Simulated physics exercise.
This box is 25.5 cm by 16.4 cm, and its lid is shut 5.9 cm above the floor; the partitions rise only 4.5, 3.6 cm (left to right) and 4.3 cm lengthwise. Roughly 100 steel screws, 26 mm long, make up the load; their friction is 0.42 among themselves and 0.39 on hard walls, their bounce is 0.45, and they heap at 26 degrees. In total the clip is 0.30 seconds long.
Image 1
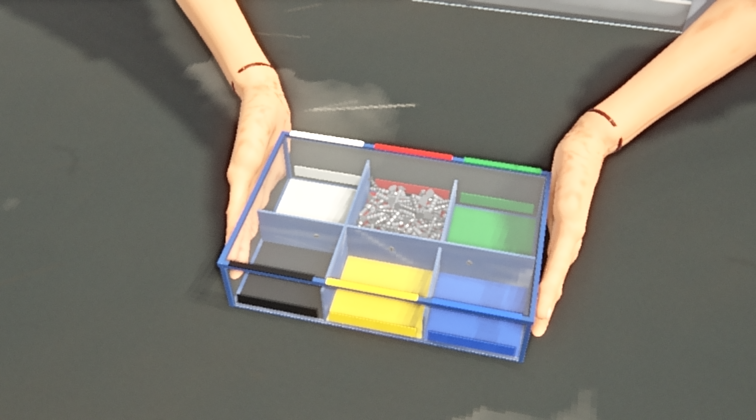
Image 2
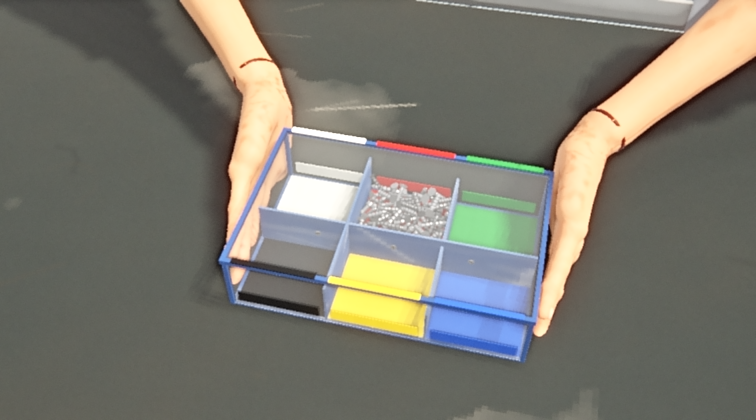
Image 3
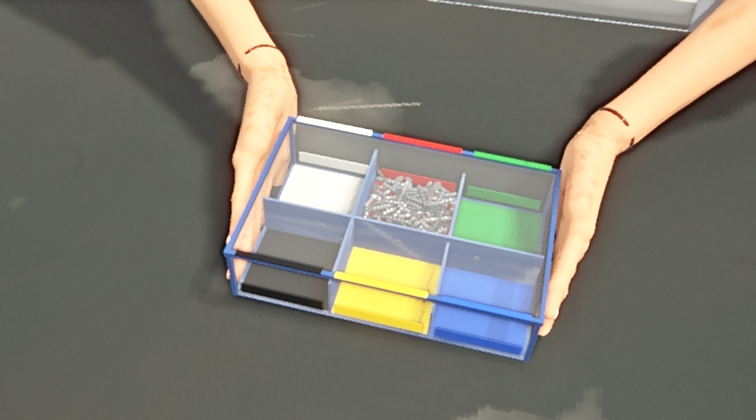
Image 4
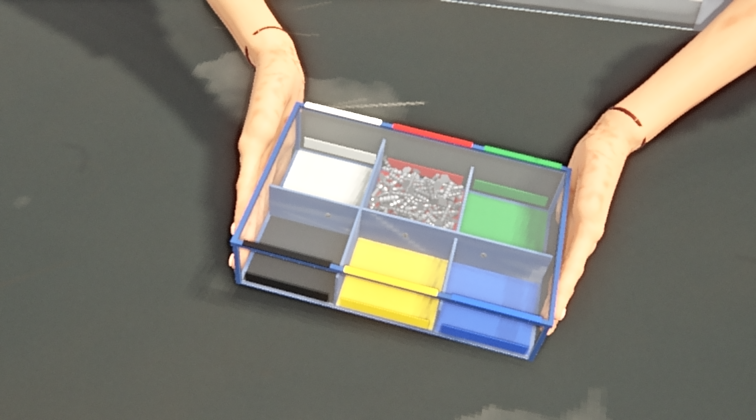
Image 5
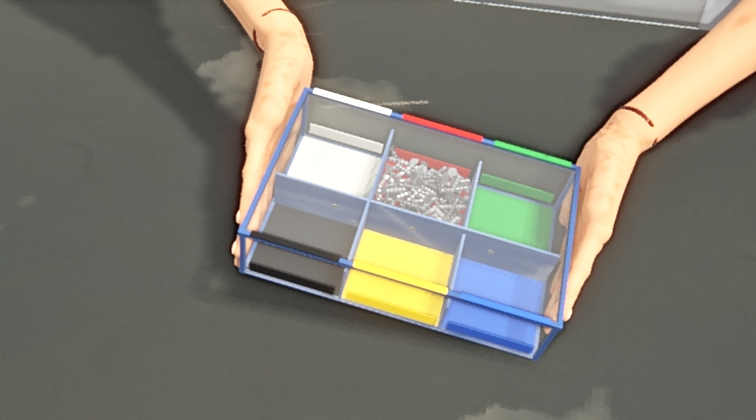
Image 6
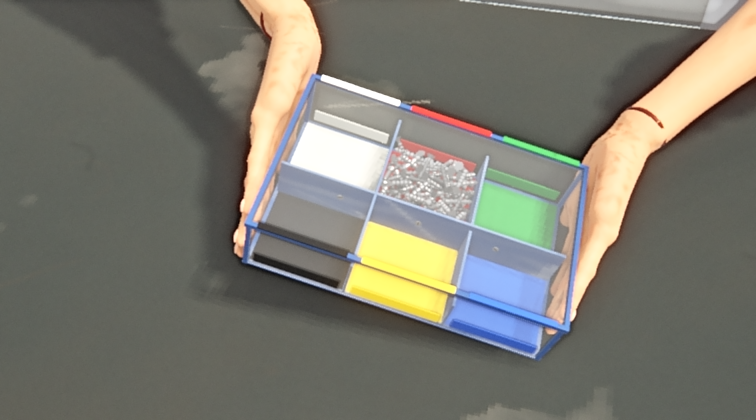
Above a dark grey surface, two hands hold a clear, blue-edged box with six coloured compartments, small metal screws heaped in the red one, and gradually tilt it so the right front corner is lowest while the screws stay there.
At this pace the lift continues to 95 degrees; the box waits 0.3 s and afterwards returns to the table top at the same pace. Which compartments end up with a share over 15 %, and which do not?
In the end red: Passes the mark, blue: Passes the mark, green: Passes the mark, yellow: Misses the mark, white: Misses the mark, black: Misses the mark.
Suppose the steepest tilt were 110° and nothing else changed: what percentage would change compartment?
100 %.
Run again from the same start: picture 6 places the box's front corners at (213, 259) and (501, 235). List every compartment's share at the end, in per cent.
Each compartment ends with, in per cent, red 85, blue 0, green 0, yellow 0, white 10 and black 5.
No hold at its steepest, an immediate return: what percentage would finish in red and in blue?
Red keeps 25% and blue keeps 35%.
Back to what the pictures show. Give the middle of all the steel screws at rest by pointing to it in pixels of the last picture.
Centre at rest: Approx. (519, 265) px.
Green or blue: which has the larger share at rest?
Result: Blue has more.
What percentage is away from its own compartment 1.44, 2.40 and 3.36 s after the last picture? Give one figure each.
Around 55, then 70, then 70.
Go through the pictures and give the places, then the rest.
Box tilt 0 degrees, front corners at (224, 262) and (529, 319); red 100 %, in the first picture.
Box tilt 1 degrees, front corners at (226, 259) and (532, 319), in the second picture.
Box tilt 4 degrees, front corners at (230, 251) and (539, 320), lowest corner right front, in the third picture.
Box tilt 8 degrees, front corners at (237, 241) and (548, 322), lowest corner right front, in the fourth picture.
Box tilt 11 degrees, front corners at (245, 231) and (557, 324), lowest corner right front, in the fifth picture.
Box tilt 15 degrees, front corners at (251, 222) and (563, 327), lowest corner right front; red 100 %, in the sixth picture.
Then, 1.44 s after the last picture, tilt 95 degrees; red 45 %, blue 25 %, green 30 %.
Then, 2.40 s after the last picture, tilt 48 degrees; red 30 %, blue 40 %, green 35 %.
Then, 3.36 s after the last picture, tilt 0 degrees; red 30 %, blue 40 %, green 30 %.
In the end, red 30 %, blue 40 %, green 30 %, yellow 0 %, white 0 %, black 0 %.
